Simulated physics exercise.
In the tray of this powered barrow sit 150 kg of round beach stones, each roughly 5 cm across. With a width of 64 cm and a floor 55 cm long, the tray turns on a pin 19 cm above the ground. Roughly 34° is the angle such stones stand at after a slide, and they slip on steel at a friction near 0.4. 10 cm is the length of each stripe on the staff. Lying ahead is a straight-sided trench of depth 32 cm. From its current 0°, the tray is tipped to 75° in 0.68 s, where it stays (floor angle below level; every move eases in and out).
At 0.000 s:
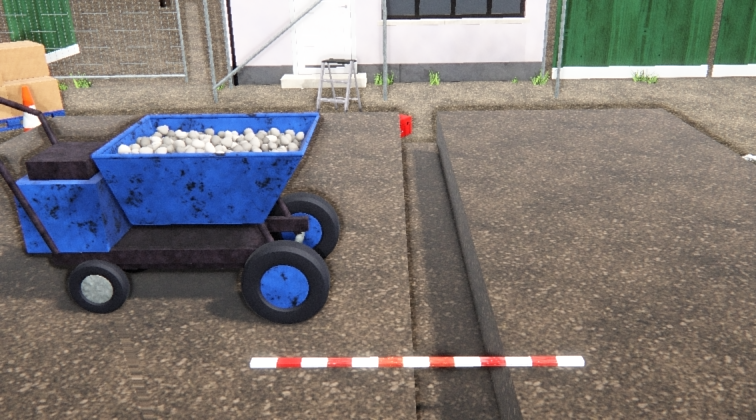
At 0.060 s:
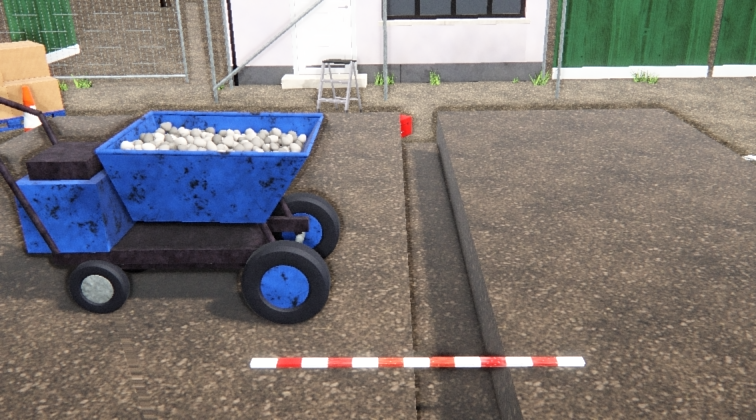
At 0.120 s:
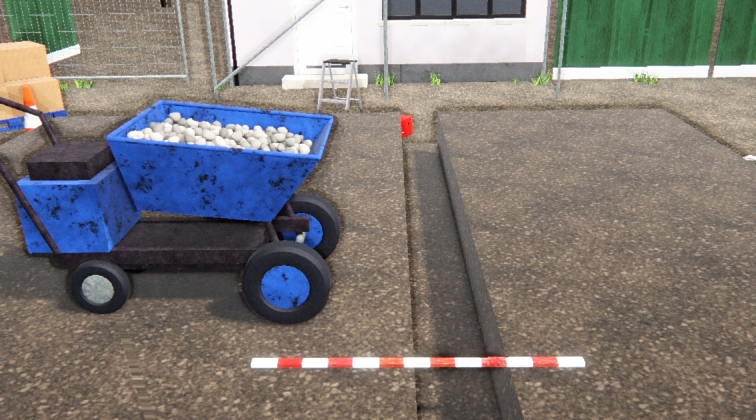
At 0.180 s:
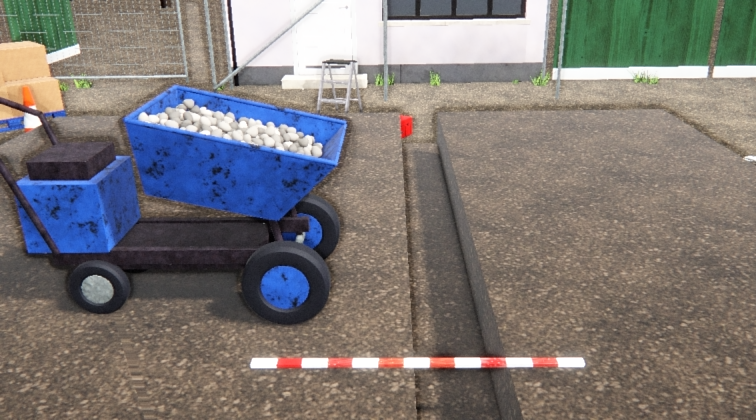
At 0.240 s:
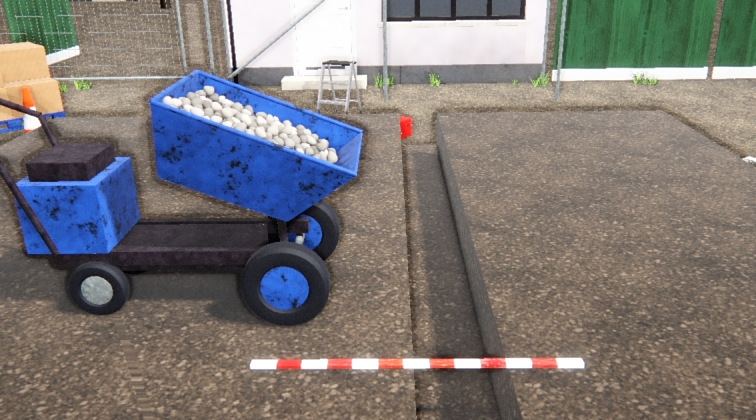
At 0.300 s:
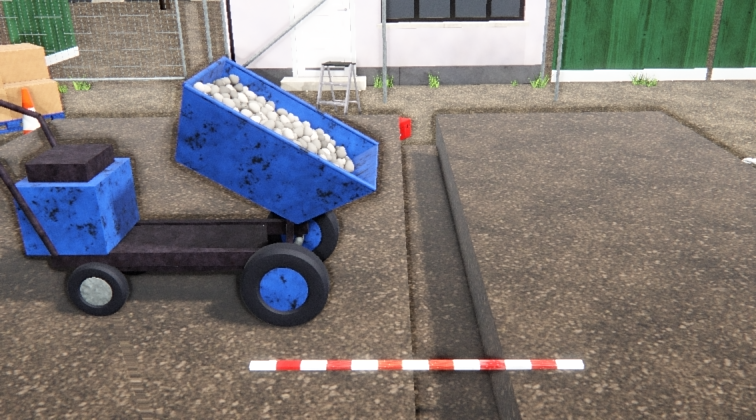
A blue powered barrow stands still while its tray of pale stones tilts steadily toward the right.
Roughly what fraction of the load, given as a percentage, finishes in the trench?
Some 55 per cent of the stones.
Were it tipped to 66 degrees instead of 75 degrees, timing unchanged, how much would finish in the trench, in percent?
Roughly 55 per cent would end in the trench.
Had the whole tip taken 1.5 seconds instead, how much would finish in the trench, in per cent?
I'd put it at roughly 80 per cent.
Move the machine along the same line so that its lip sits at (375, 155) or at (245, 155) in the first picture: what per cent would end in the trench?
Close to 10 percent in the first case, 90 percent in the second.
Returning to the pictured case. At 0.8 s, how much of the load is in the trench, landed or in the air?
Some 30 per cent.
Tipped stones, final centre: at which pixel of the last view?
Resting centre: About (479, 322).
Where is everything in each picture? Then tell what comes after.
In the first frame, the tray is at 0°, its lip at (302, 154); the top of the load is at (201, 141).
In the second frame, the tray is at 2°, its lip at (307, 155); the top of the load is at (170, 139); the stones move at 0.5 m/s on average.
The third frame shows lip at (319, 158), floor tilted 6°, highest stones at (169, 128); the stones move at 0.9 m/s on average.
The fourth frame shows lip at (336, 164), floor tilted 13°, highest stones at (181, 114); the stones move at 1.3 m/s on average.
In the fifth frame, the tray is at 21°, its lip at (355, 175); the top of the load is at (198, 100); the stones move at 1.5 m/s on average.
In the sixth frame, the tray is at 31°, its lip at (375, 190); the top of the load is at (221, 86); the stones move at 1.6 m/s on average.
After 0.5 s the floor is at 63°; 100 % in the tray; the foremost stones are at (409, 219).
After 0.8 s the floor is at 75°; 56 % in the tray, 32 % in the trench, 12 % past the trench; the foremost stones are at (522, 292).
After 1.1 s the floor is at 75°; 12 % in the tray, 43 % in the trench, 45 % past the trench; the foremost stones are at (713, 282).
After 3.1 s the floor is at 75°; 0 % in the tray, 55 % in the trench, 45 % past the trench; the foremost stones are past the picture's edge.
